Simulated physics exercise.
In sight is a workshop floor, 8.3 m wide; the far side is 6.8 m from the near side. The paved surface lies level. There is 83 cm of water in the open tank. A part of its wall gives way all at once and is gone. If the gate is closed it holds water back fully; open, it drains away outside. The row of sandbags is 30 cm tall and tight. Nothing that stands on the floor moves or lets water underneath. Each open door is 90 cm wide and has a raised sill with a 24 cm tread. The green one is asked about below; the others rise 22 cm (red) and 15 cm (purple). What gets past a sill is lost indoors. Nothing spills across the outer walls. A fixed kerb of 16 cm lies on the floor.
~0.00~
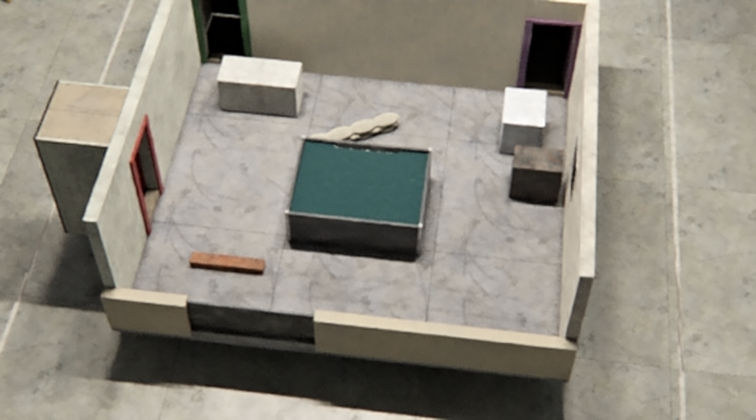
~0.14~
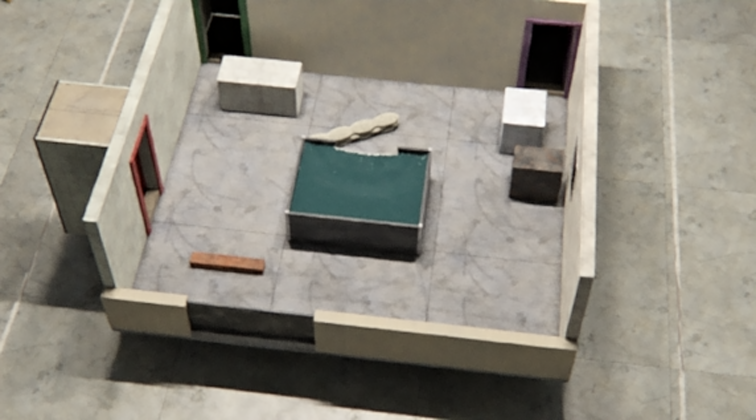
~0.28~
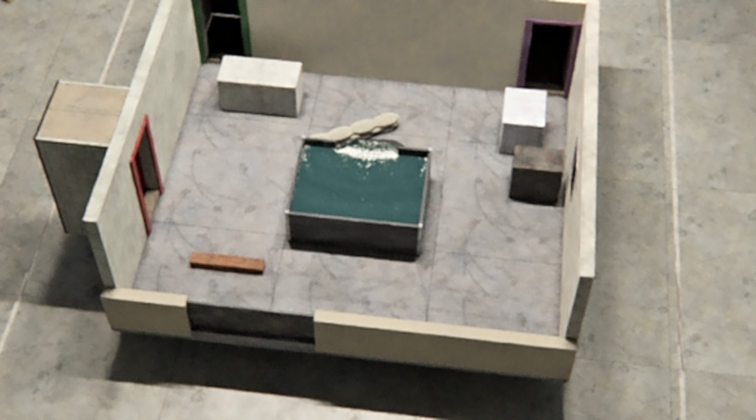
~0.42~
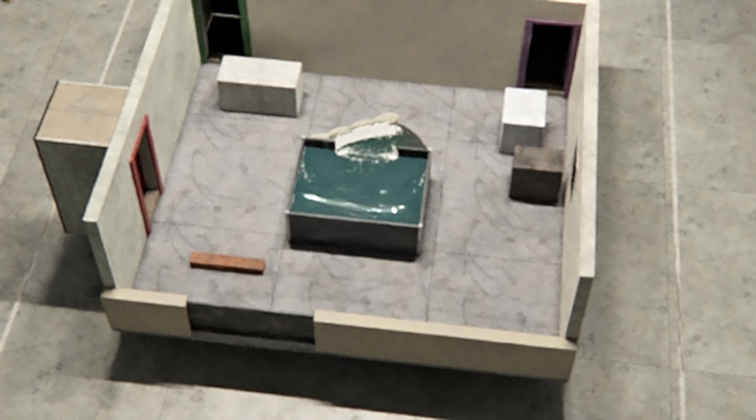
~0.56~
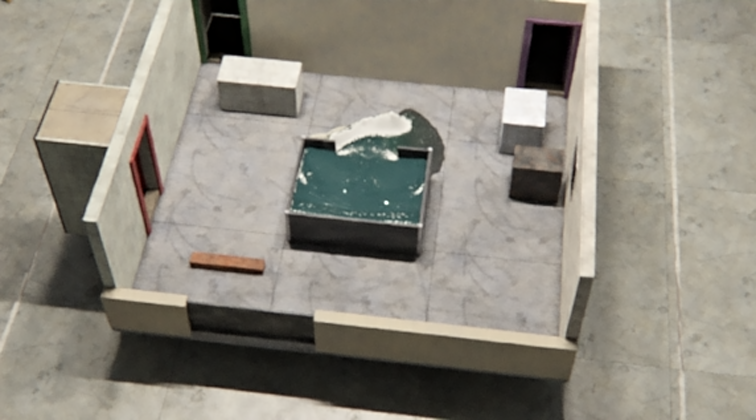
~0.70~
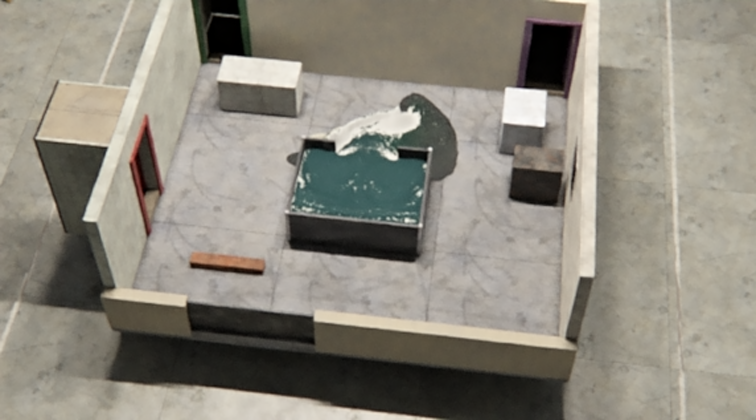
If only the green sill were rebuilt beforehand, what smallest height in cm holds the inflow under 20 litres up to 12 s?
At least 10 cm or so.
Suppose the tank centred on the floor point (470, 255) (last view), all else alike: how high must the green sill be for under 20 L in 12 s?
About 18 cm.
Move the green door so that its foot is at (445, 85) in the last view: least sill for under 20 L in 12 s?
About 23 cm.
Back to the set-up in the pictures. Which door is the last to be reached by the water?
It is the red one.
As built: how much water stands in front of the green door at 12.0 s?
About 10.0 cm.
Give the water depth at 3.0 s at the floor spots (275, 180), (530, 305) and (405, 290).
About 1, 0 and 0 cm.
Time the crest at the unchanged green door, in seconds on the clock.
Near 8.5 s.
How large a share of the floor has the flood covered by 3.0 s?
Some 45 per cent of it.
After 1.4 s water covers 20 % of the floor, deepest (62 cm) near (355, 142); it has not reached the green door.
After 3.0 s water covers 45 % of the floor, deepest (40 cm) near (355, 142); 3 cm at the green door, 0 litres in over its 13 cm sill.
After 12.0 s water covers 95 % of the floor, deepest (12 cm) near (125, 312); 10 cm at the green door, 3 litres in over its 13 cm sill.
At the green door as built, the water arrived by 2.5 s and peaked near 14 cm at 8.6 s.
Run again over the same 12 s with other heights there, 42 litres in over 8.5 cm, 9 litres over 11.5 cm. The limit of 20 litres is kept from about 10 cm up.
